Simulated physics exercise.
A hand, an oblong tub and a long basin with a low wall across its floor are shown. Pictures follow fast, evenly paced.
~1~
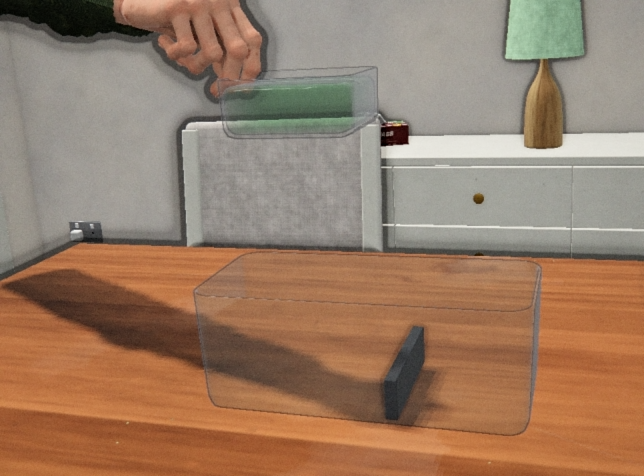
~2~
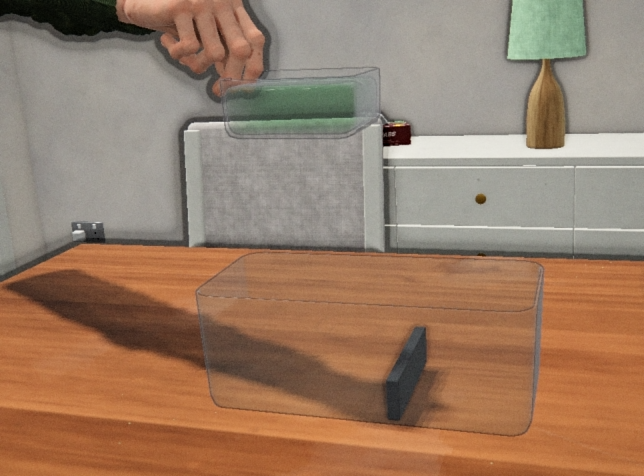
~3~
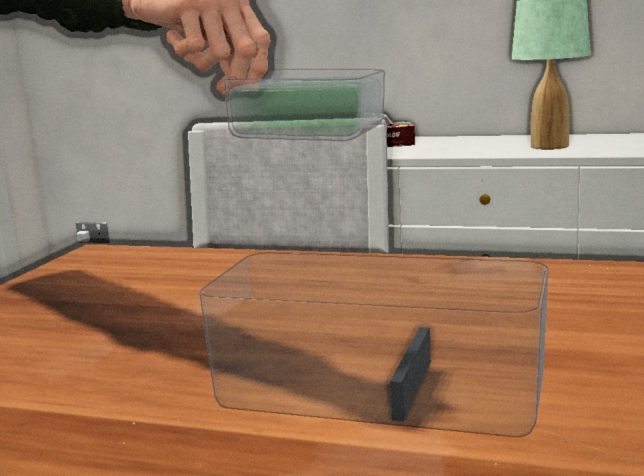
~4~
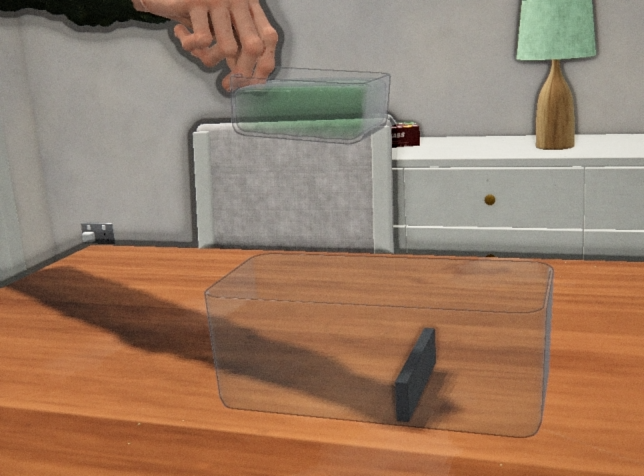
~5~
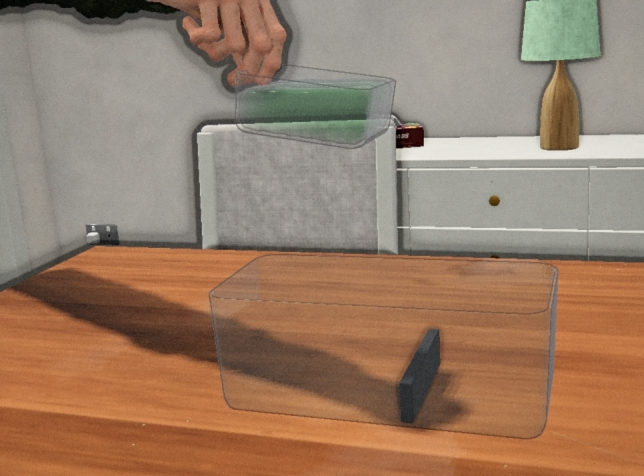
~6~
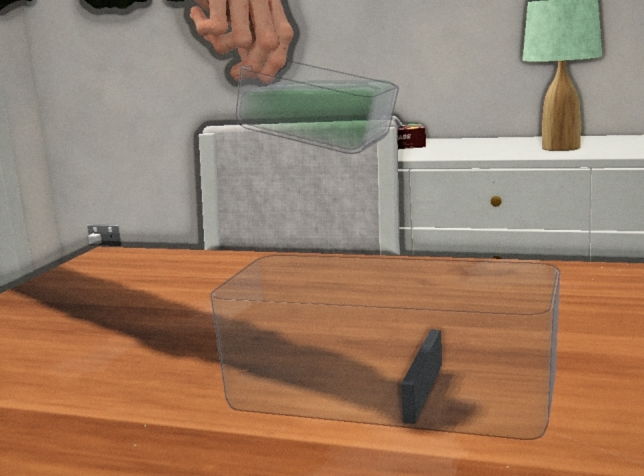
We see a hand holding a small clear tub of green liquid above a long, clear basin with a low dark wall inside, on a wooden table; the hand gradually tilts the tub down toward the right.
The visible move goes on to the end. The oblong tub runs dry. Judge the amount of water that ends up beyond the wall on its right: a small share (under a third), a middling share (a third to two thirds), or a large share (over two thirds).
A large share.
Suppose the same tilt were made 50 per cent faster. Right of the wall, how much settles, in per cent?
Near 70 %.
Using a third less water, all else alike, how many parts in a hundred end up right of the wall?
I'd say roughly 70 percent.
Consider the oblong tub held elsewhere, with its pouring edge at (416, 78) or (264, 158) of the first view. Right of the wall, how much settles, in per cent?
70 and 5 per cent.
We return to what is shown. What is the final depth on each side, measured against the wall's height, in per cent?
I'd say about 10 for the left and about 60 for the right.
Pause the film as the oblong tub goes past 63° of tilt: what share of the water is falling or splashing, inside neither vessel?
Estimated at 40 per cent or so.
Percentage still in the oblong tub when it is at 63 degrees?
Remaining fraction: Approx. 30 %.
A moment on, the tilt is 63° and 30 per cent is still to pour, 2 is left of the wall and 30 right of it.
Next, the tilt is 95° and 6 per cent is still to pour, 12 is left of the wall and 74 right of it.
Then the tilt is 103° and 0 per cent is still to pour, 23 is left of the wall and 74 right of it.
Later the tilt is 103° and 0 per cent is still to pour, 24 is left of the wall and 74 right of it.
Finally, 24 per cent lies left of the wall, 74 right of it and 2 outside.
